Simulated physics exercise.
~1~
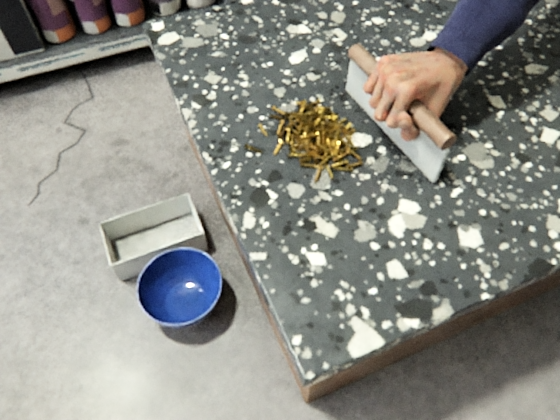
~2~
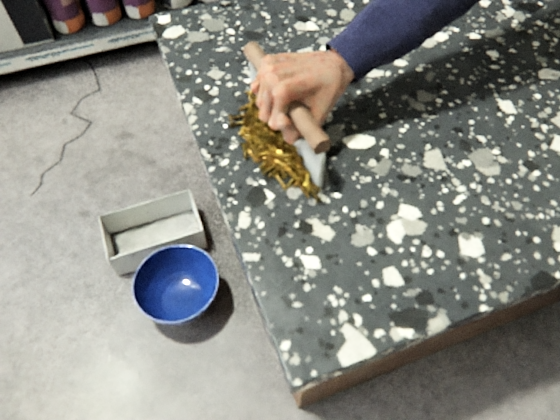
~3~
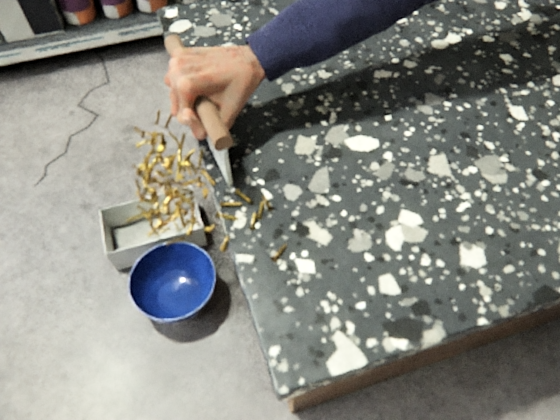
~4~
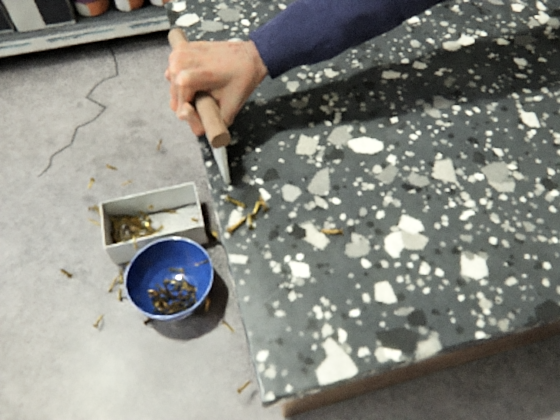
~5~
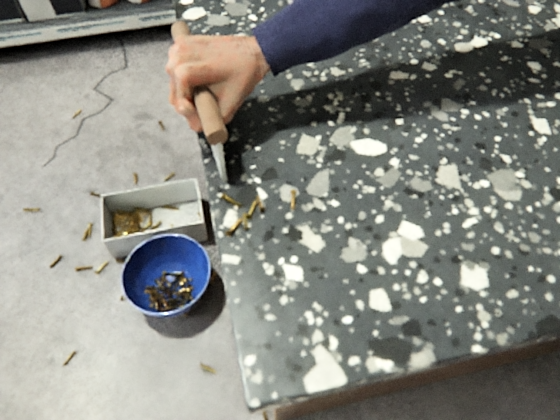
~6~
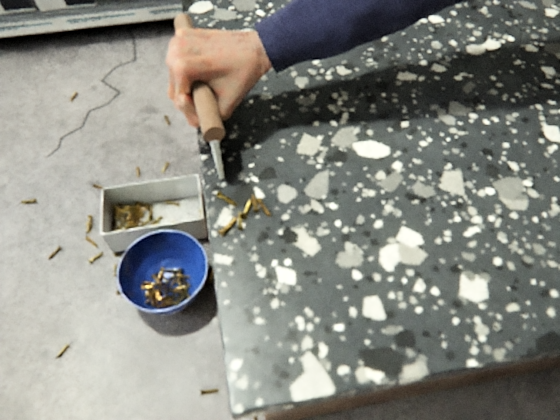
A scraper pushes brass-coloured screws left over the edge, into tin and bowl and onto floor.
